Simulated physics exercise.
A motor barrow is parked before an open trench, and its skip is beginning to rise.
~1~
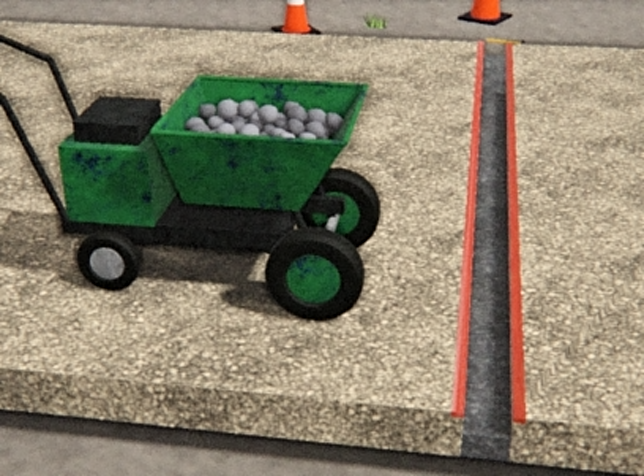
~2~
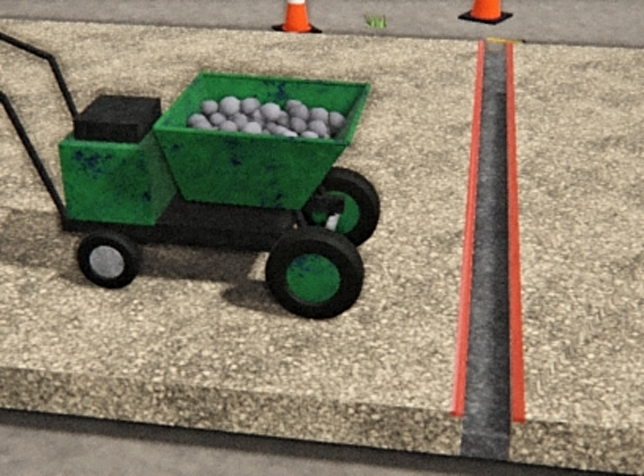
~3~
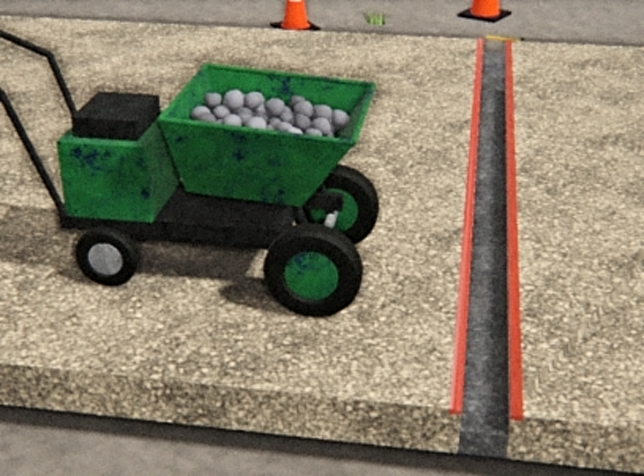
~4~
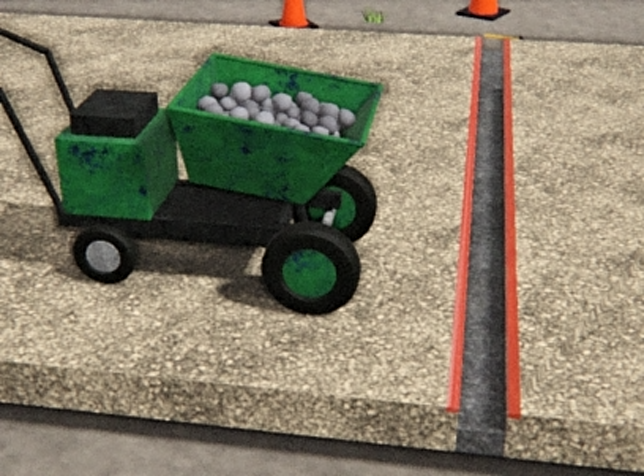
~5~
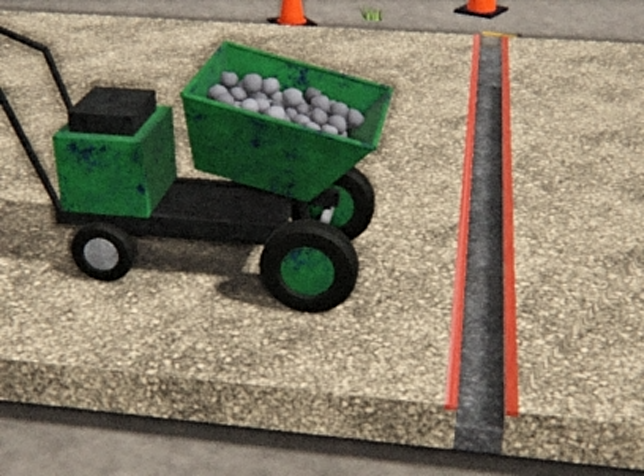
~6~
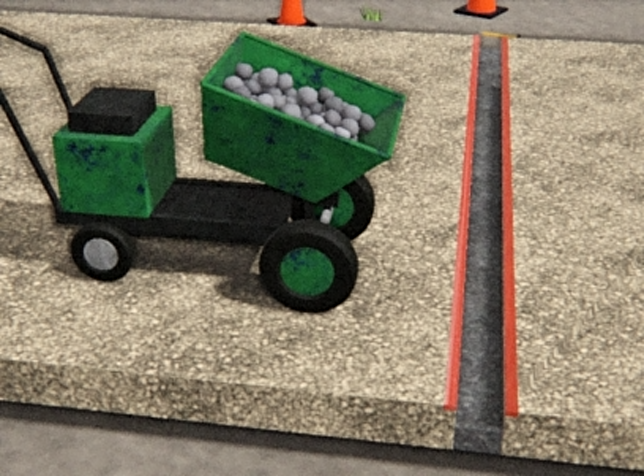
In the video, a green motor barrow loaded with round grey cobbles stands on a rough slab, left of a narrow red-edged trench, and its skip gradually rises at the back, tilting toward the right while the wheels stay in place.
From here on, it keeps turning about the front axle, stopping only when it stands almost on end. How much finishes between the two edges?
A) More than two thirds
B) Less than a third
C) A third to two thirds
A third to two thirds.
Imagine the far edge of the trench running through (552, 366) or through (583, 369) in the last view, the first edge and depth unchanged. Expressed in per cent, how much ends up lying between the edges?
Estimated share: Try 1 approx. 80 in a hundred, try 2 approx. 90 in a hundred.
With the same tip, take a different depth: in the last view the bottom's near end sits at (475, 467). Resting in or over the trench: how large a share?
The share would be roughly 70 per cent.
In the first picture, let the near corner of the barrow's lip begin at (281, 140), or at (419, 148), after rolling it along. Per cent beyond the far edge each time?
Trial 1 around 0 %, trial 2 around 80 %.
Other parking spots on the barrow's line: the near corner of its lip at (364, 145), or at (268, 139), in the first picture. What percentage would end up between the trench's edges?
Roughly 40 per cent first, then roughly 30 per cent.
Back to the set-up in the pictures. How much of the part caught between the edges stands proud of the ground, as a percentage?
It comes to 50 per cent or so.
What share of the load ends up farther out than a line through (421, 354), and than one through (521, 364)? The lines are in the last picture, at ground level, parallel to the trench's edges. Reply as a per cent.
Around 90 percent for the first and 30 percent for the second.
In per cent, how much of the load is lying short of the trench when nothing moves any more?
I'd estimate about 5 per cent of the load.
Just after the last frame, skip tipped steeply; every one in the skip.
A moment on, skip tipped right over; the larger part in the skip; about a tenth in or heaped over the trench; just a few beyond it; just a few falling.
Further on, skip tipped right over; roughly a quarter in the skip; just a few short of the trench; roughly a third in or heaped over the trench; roughly a third beyond it.
When it is over, skip tipped right over; about a tenth in the skip; about a tenth short of the trench; roughly half in or heaped over the trench; roughly a third beyond it.
